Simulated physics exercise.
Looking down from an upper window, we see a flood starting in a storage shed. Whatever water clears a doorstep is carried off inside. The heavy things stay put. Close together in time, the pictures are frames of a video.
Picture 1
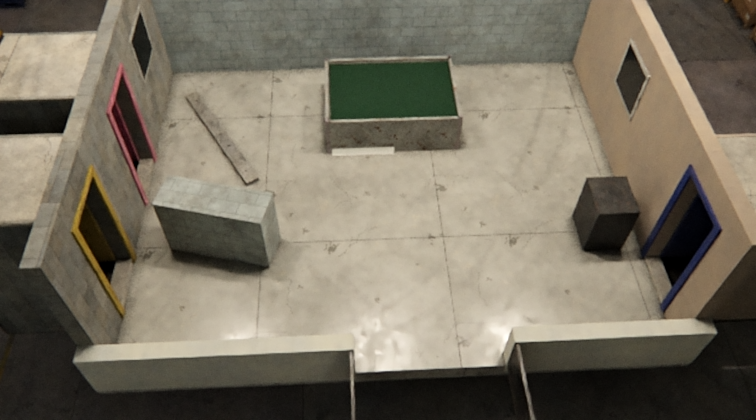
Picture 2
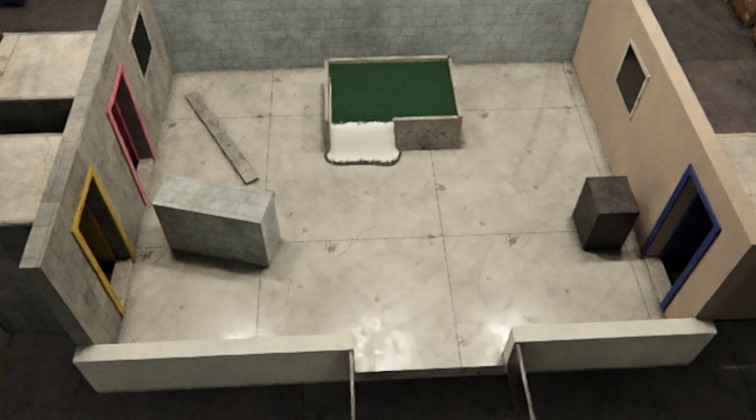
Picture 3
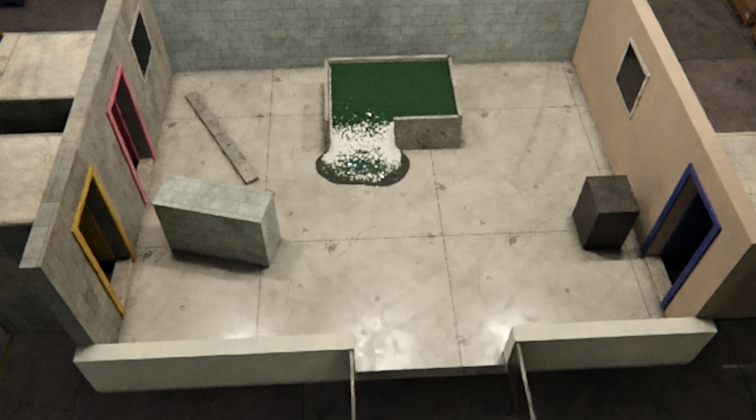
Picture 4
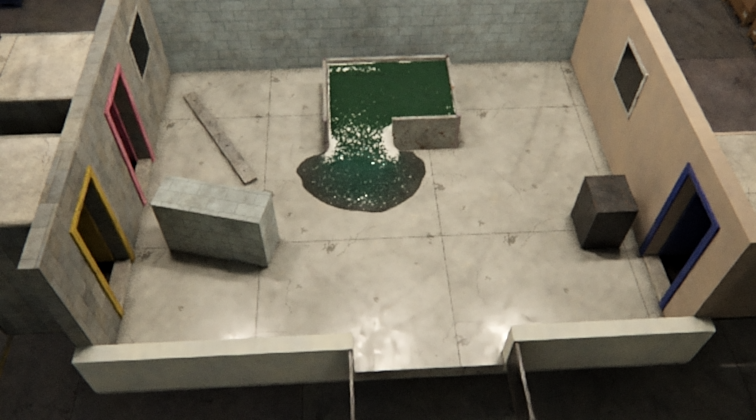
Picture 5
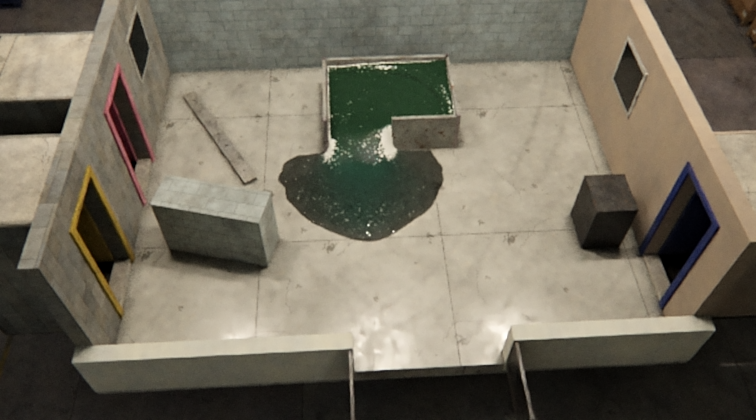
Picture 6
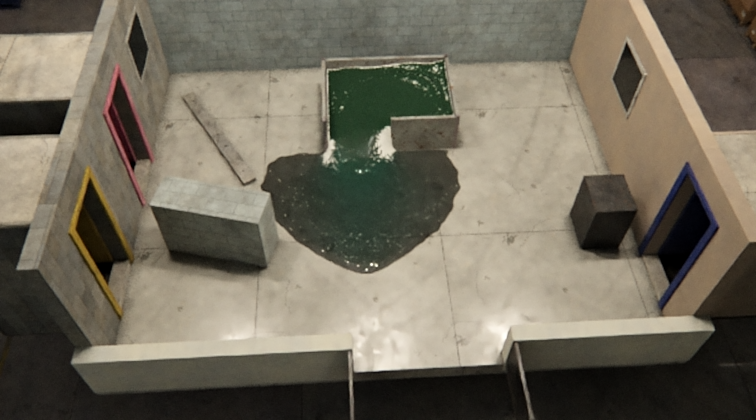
A tank of dark green water stands near the back wall of a roofless storage shed, seen from high above by a still camera. Yellow and pink doorways line the left wall beyond a plank and a pale grey block, while a dark box sits near the blue doorway at right. Water bursts through the tank's front-left gap, foaming white, then spreads across the pale floor in a widening, dark green pool.
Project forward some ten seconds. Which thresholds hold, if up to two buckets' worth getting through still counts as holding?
The pink door holds; the blue door holds; the yellow door holds.
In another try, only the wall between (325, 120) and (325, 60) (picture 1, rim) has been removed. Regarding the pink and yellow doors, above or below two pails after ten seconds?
Taking them in turn, the pink door overshoots, then the yellow door comes in low.
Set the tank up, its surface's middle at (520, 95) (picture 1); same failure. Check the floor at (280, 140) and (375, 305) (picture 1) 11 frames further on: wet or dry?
I'd say still dry for the first and swamped for the second.
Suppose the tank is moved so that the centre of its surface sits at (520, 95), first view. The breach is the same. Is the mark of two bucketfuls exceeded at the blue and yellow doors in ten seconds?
Blue exceeds the limit, yellow falls short.
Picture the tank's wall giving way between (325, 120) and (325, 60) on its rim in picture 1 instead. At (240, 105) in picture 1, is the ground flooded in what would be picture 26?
Answer: Soaked.
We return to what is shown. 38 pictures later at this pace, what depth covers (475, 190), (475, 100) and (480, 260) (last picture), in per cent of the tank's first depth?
Around 0, 0 and 2 %.
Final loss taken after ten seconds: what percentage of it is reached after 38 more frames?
Note - share reached: 75 %.
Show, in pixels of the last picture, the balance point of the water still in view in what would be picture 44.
About (327, 208) in the last view.
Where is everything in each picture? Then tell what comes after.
In the first frame, the tank at (391, 91) is whole and still.
In the second frame, water pours out at (361, 139) and has run to (396, 158).
In the third frame, the front is at (398, 177), out from the gap at (362, 141).
In the fourth frame, water pours out at (360, 142) and has run to (382, 207).
In the fifth frame, the front is at (381, 235), out from the gap at (360, 142).
In the sixth frame, water pours out at (359, 142) and has run to (356, 267).
A moment on, water covers 25 % of the floor; the pink door not reached, the blue door not reached, the yellow door not reached.
Next, water covers 35 % of the floor; the pink door not reached, the blue door not reached, the yellow door not reached.
Then, water covers 45 % of the floor; the pink door under two buckets in, the blue door not reached, the yellow door wet at the sill, nothing in.
Later, water covers 55 % of the floor; the pink door under two buckets in, the blue door wet at the sill, nothing in, the yellow door wet at the sill, nothing in.
In the end, water covers 75 % of the floor; the pink door under two buckets in, the blue door wet at the sill, nothing in, the yellow door wet at the sill, nothing in.
